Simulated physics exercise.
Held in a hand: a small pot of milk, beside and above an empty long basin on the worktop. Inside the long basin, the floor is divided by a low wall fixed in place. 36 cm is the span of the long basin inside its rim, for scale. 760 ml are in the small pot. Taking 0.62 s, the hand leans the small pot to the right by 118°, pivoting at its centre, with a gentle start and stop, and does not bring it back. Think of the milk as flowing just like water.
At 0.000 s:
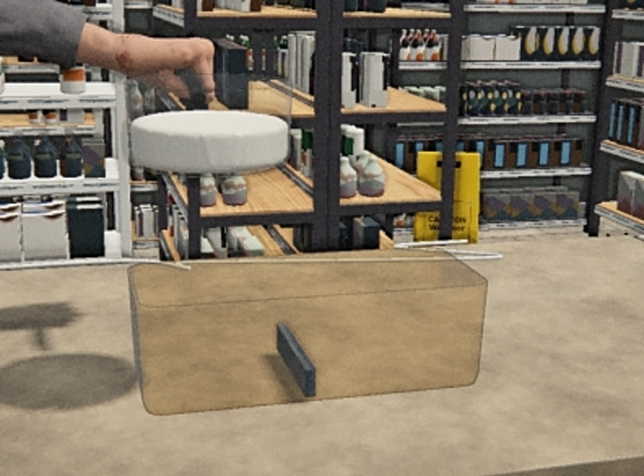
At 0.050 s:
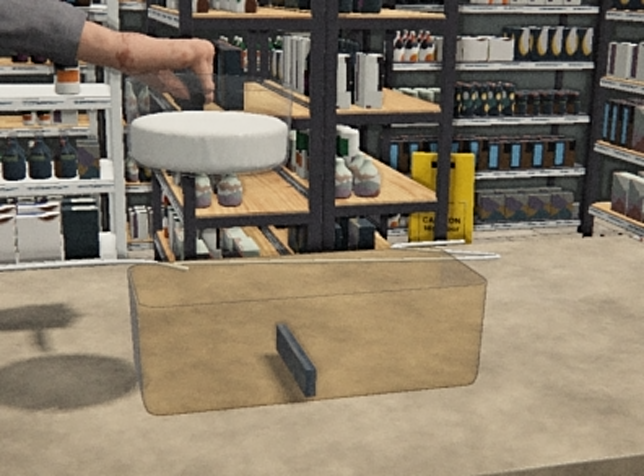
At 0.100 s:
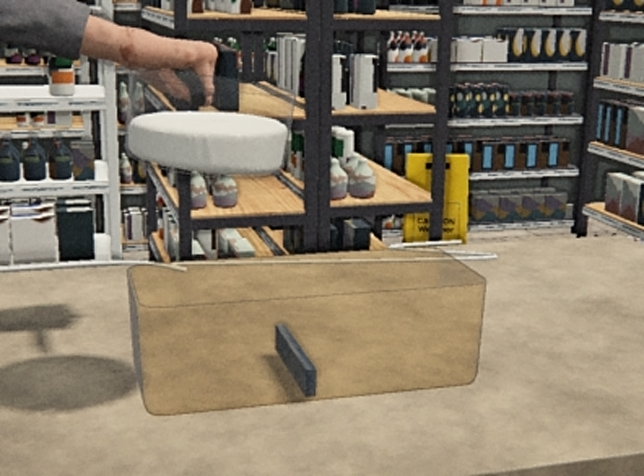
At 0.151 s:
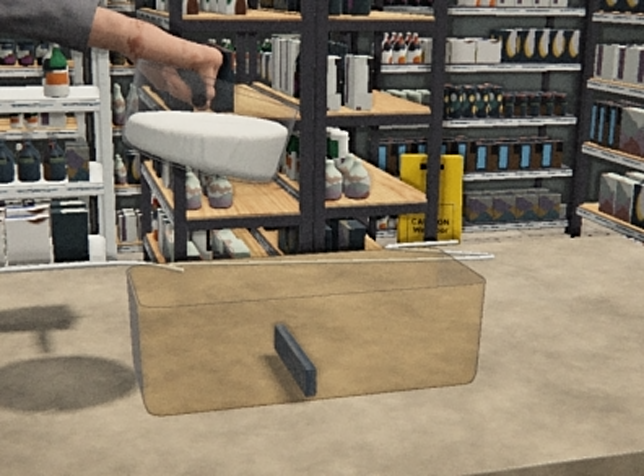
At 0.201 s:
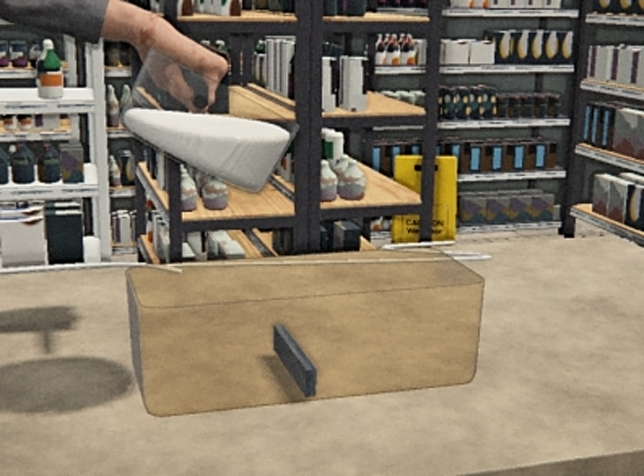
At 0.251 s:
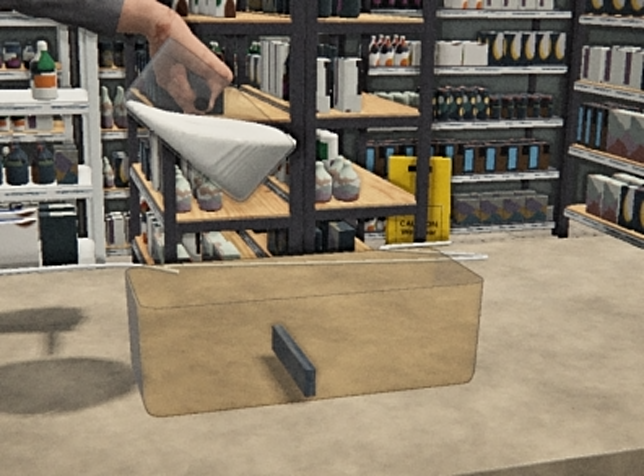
To begin with, a hand holds a small clear pot of white milk level above the left side of an empty long basin with a low dark wall inside. The hand then leans the pot to the right, slowly at first and then more steeply, and the milk shifts toward its lowered right rim.
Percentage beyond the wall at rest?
59 per cent.
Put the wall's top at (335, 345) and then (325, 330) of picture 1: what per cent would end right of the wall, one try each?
Respectively 30 and 35 %.
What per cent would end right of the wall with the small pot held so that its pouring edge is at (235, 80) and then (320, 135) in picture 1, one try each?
Around 30 per cent first, around 75 per cent next.
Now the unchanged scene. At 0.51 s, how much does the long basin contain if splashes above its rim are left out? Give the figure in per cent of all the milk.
About 34 per cent.
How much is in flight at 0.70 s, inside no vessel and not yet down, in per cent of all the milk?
I'd put it at about 7 per cent of the liquid.
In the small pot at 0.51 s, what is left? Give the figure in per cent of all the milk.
Close to 16 in a hundred.
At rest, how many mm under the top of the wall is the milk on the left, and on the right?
Left: Roughly 18 mm; right: Roughly 14 mm.
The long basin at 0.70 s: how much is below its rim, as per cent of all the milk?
90 %, more or less.
After 0.51 s the tilt is 109° and 17 per cent is still to pour, 0 is left of the wall and 35 right of it.
After 0.70 s the tilt is 118° and 2 per cent is still to pour, 29 is left of the wall and 61 right of it.
After 0.90 s the tilt is 118° and 0 per cent is still to pour, 38 is left of the wall and 59 right of it.
After 1.12 s the tilt is 118° and 0 per cent is still to pour, 39 is left of the wall and 59 right of it.
In the end 39 per cent lies left of the wall, 59 right of it and 2 outside.
